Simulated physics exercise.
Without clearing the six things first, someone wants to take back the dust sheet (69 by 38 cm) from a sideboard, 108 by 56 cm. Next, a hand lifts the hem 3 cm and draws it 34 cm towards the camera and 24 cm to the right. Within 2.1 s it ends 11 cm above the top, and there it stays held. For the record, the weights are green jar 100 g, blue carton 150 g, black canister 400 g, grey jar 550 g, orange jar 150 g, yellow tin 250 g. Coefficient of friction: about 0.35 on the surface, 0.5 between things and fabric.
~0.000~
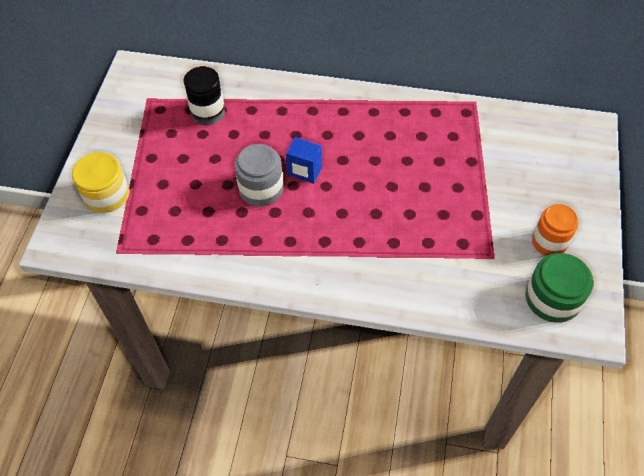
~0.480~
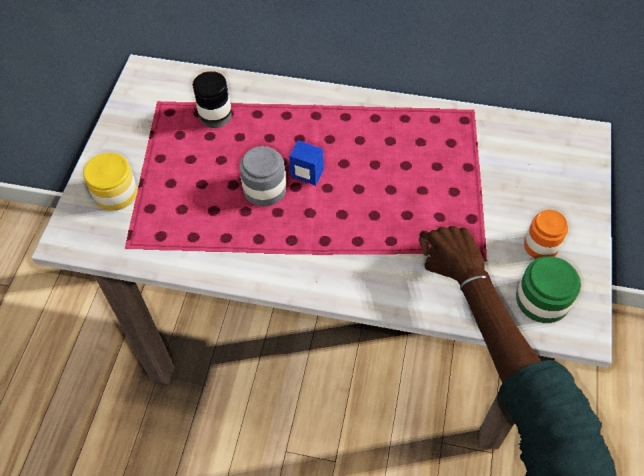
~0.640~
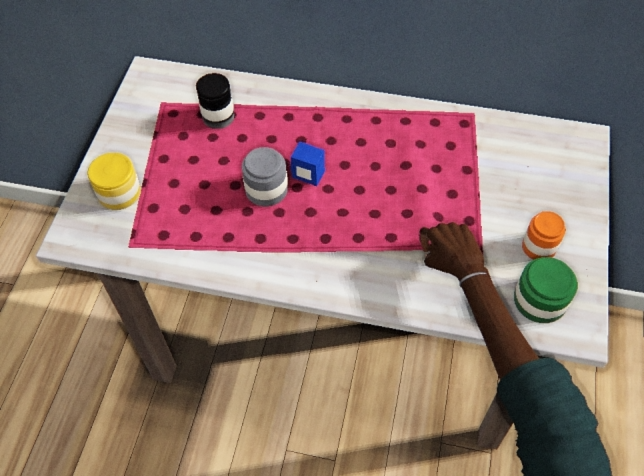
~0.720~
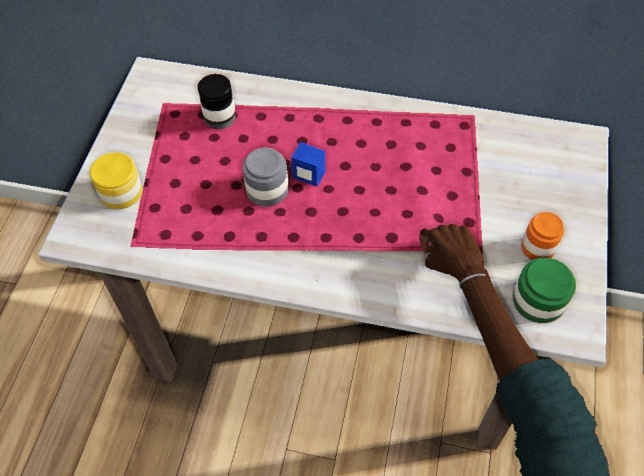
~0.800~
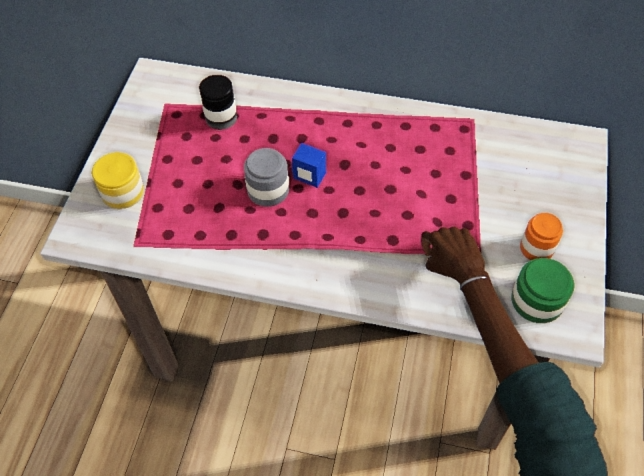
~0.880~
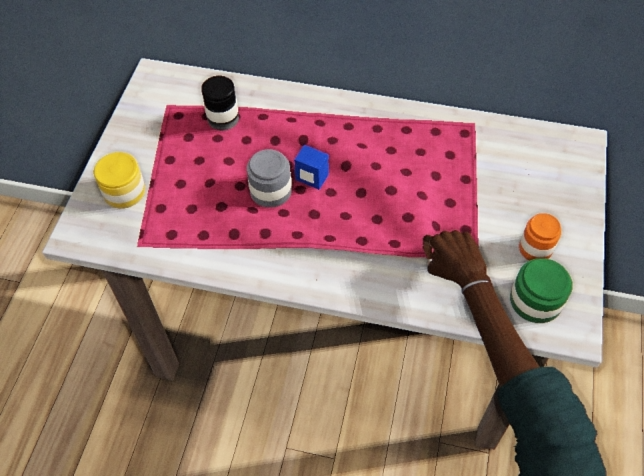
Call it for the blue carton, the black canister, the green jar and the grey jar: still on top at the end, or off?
Call: Blue carton: Off, black canister: Still on top, green jar: Still on top, grey jar: Off.
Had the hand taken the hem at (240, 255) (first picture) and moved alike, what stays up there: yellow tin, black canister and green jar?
Well, in that case the yellow tin survives on top, the black canister tips off and the green jar survives on top.
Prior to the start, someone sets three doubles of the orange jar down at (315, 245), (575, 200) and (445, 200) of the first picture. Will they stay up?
Log, listed order - lost / kept / lost.
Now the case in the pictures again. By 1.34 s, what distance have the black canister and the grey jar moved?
Black canister 10 cm, grey jar 10 cm.
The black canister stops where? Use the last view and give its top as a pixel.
(381, 236).
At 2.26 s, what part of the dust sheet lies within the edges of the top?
Roughly 65%.
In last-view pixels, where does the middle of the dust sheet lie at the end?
The middle ends up near pixel (482, 344).
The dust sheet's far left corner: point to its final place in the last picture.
In the final picture it's somewhere around (308, 240).
After 1.3 s, 100 % of the dust sheet is still over the top; blue carton 11 cm off its start, black canister 10 cm off its start, grey jar 9 cm off its start.
After 1.8 s, 85 % of the dust sheet is still over the top; blue carton 25 cm off its start, black canister 24 cm off its start, grey jar 23 cm off its start.
After 2.3 s, 65 % of the dust sheet is still over the top; blue carton 38 cm off its start at (426, 288), black canister 37 cm off its start at (348, 180), grey jar 35 cm off its start at (379, 281).
After 2.7 s, 50 % of the dust sheet is still over the top; blue carton 47 cm off its start, black canister 45 cm off its start, grey jar over the edge.
After 4.3 s, 45 % of the dust sheet is still over the top; blue carton over the edge, grey jar over the edge, black canister 51 cm off its start at (381, 236), green jar 0 cm off its start at (547, 278).
